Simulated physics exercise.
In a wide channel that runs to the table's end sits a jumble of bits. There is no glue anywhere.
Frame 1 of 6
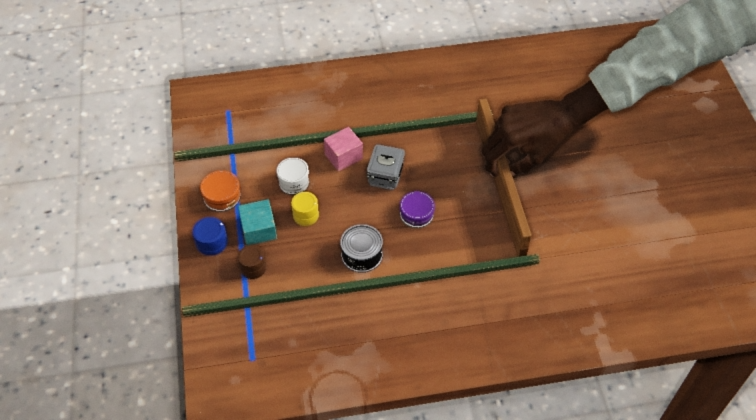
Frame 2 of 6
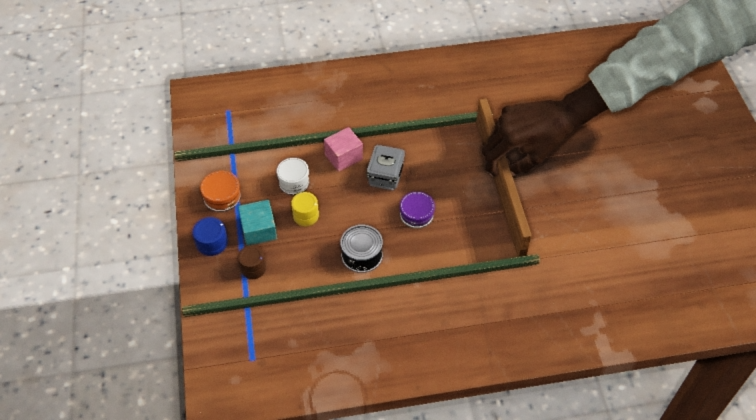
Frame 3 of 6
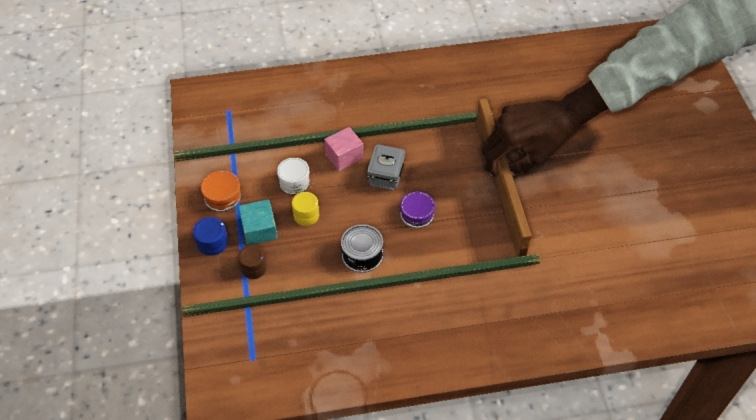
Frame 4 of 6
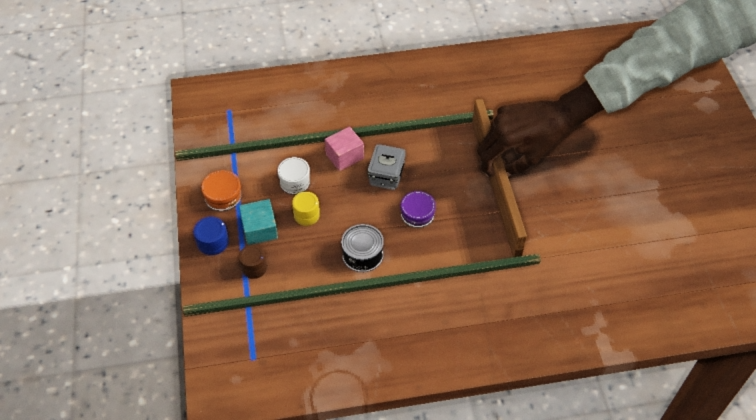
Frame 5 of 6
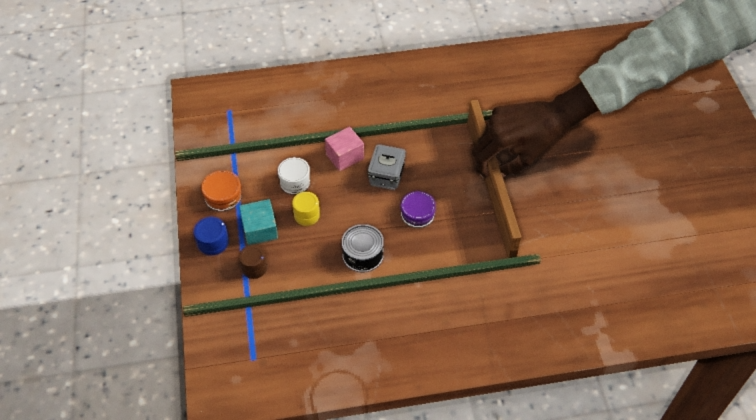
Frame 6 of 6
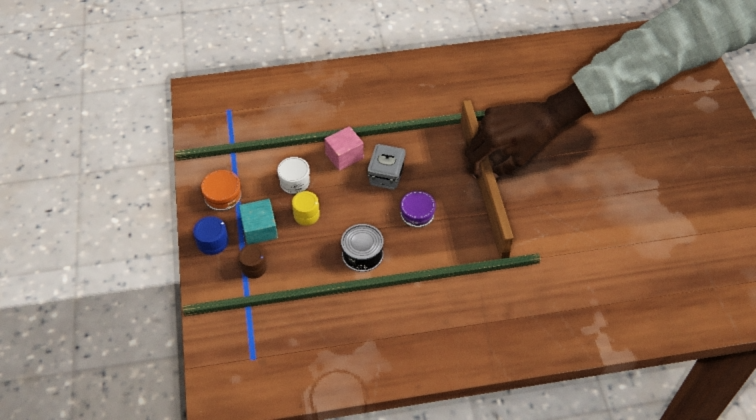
A hand slides a wooden board slightly left toward the scattered small objects on the table.
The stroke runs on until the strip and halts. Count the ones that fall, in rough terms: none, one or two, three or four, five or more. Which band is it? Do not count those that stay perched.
I expect the drop count to reach one but not three.
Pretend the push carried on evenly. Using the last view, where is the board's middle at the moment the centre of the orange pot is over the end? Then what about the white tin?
Around (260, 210) first and around (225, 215) second.
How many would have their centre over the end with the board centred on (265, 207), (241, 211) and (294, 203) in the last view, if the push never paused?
Respectively, 0, 2 and 0.
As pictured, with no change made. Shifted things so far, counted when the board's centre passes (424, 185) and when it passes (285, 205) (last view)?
Moved so far: 1, then 10.
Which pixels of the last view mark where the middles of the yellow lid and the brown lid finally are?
They finish at roughly (226, 213) and (189, 273) respectively.
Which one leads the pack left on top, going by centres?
Nearest at the end: The brown lid.
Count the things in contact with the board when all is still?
That makes 5.
Soon after, none off yet; blue lid at rest near (211, 236); orange pot at rest near (222, 191); brown lid at rest near (253, 261).
After that, none off yet; blue lid displaced a little near (194, 239); orange pot displaced about its own width near (193, 197); brown lid displaced about its own width near (227, 266).
In the end, the number that fall off is one or two; gone, orange pot and blue lid.
